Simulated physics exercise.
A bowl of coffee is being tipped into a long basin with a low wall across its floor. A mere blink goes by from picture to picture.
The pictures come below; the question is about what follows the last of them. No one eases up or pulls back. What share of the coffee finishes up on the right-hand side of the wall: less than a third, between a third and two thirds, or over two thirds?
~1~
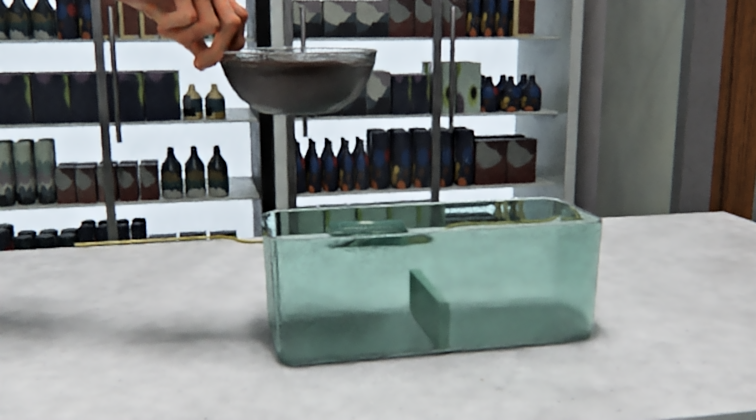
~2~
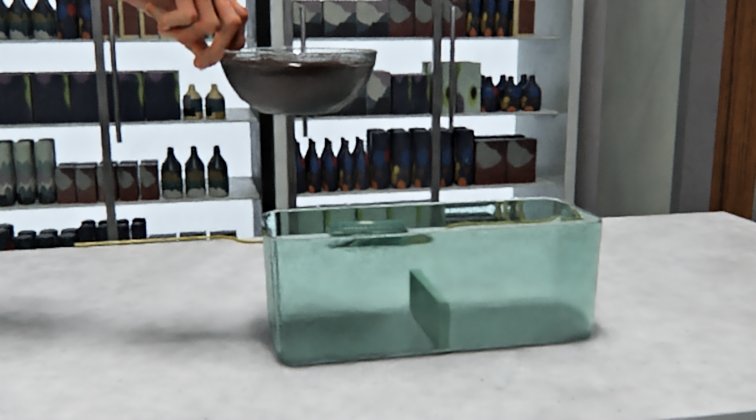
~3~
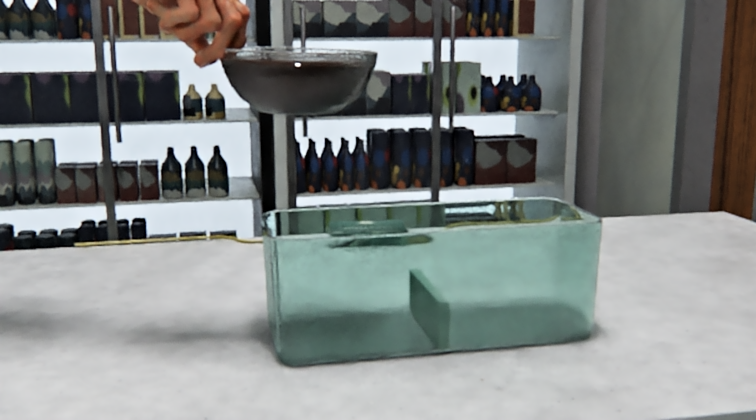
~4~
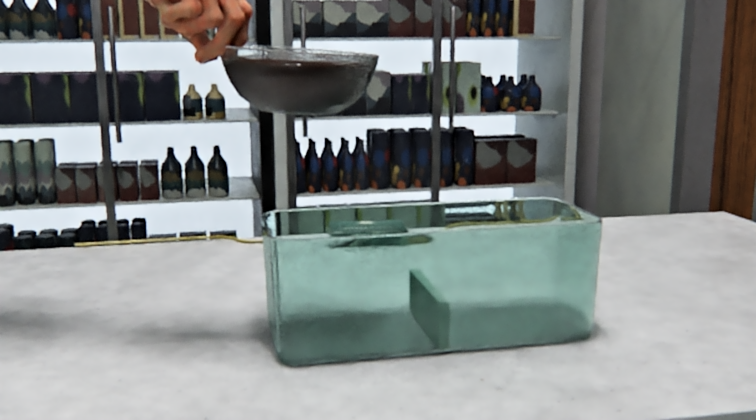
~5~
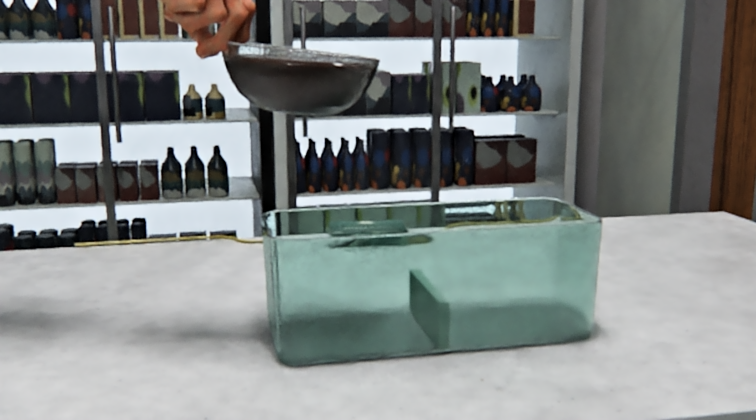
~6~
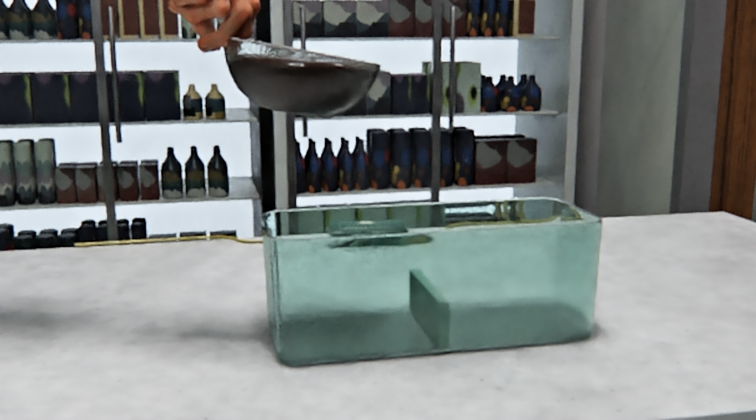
One third to two thirds.
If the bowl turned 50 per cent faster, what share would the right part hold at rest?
Around 50 in a hundred.
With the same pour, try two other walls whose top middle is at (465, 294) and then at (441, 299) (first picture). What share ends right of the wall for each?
The first position gives around 10 percent, the second around 45 percent.
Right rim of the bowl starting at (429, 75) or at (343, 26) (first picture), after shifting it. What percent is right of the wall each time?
Estimate, first then second: 90 per cent and 30 per cent.
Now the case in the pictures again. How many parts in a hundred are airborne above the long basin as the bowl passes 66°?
It comes to around 45 per cent.
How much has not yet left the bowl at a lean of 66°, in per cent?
Near 35 percent is still in there.
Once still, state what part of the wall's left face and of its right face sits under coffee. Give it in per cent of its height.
The left comes to 20 % and the right to 30 %.
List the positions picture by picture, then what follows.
The first frame shows tilt 0°; pouring edge (374, 52); surface from (223, 61) to (369, 60); the long basin's rim runs from (267, 227) to (580, 211); the wall's top is at (428, 286).
The second frame shows tilt 0°; pouring edge (374, 52); surface from (223, 61) to (369, 60).
The third frame shows tilt 2°; pouring edge (375, 54); surface from (224, 60) to (369, 60).
The fourth frame shows tilt 4°; pouring edge (376, 57); surface from (225, 59) to (370, 62).
The fifth frame shows tilt 7°; pouring edge (377, 61); surface from (226, 58) to (371, 63).
The sixth frame shows tilt 11°; pouring edge (378, 66); surface from (229, 57) to (374, 65).
A moment on, the tilt is 66° and 34 per cent is still to pour, 5 is left of the wall and 14 right of it.
Next, the tilt is 95° and 1 per cent is still to pour, 34 is left of the wall and 58 right of it.
Then the tilt is 97° and 0 per cent is still to pour, 40 is left of the wall and 59 right of it.
Later the tilt is 97° and 0 per cent is still to pour, 40 is left of the wall and 59 right of it.
Finally, 40 per cent lies left of the wall, 59 right of it and 2 outside.
